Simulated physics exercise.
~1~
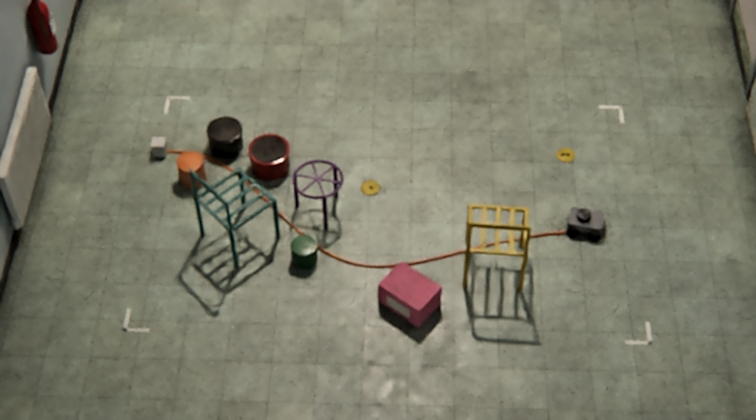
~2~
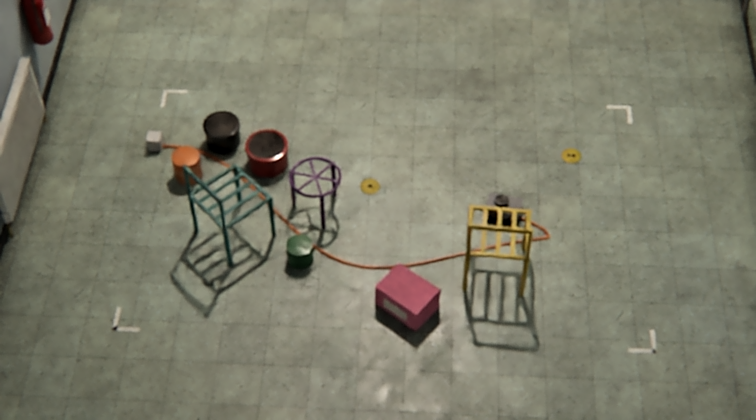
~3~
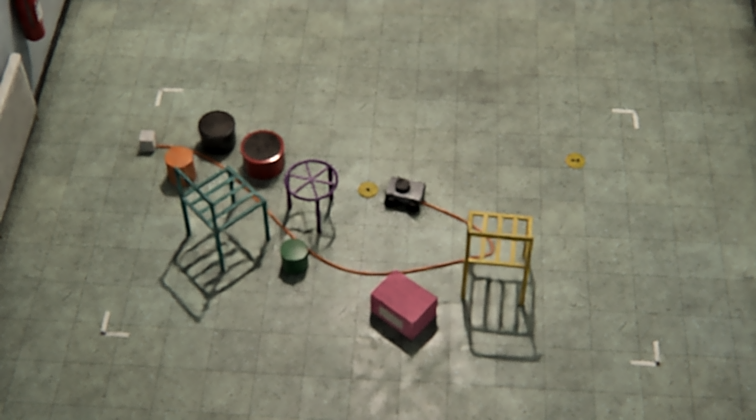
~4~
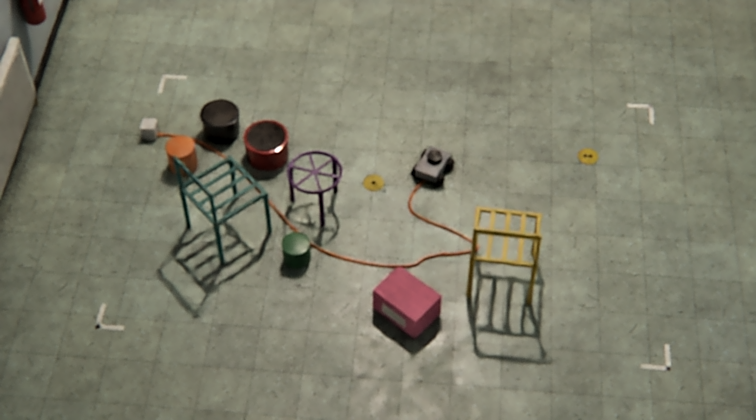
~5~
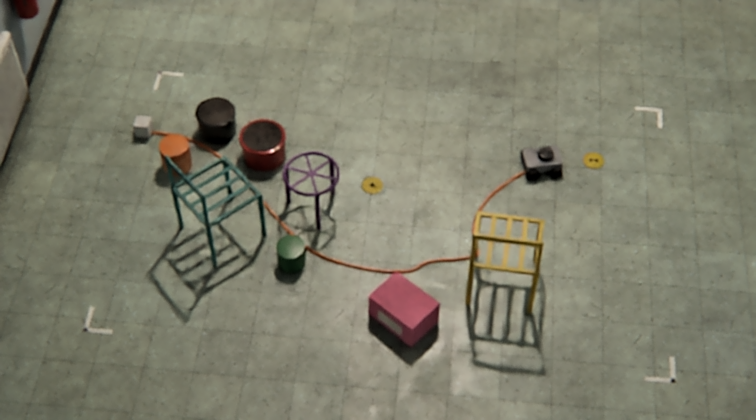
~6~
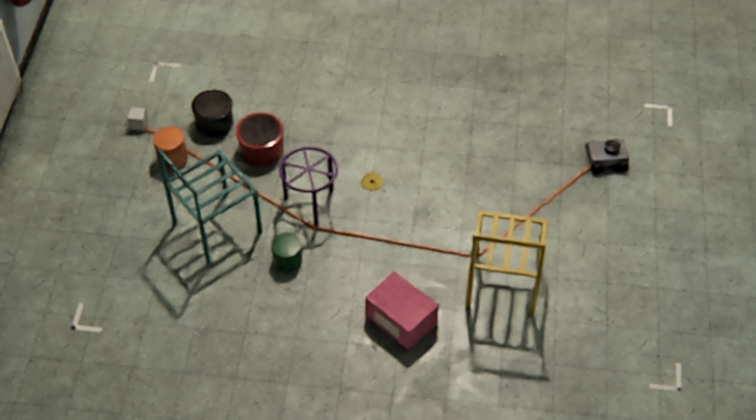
Small cart trailing a red lead passing left behind a yellow frame, then turning back right, pulling the lead nearly straight.
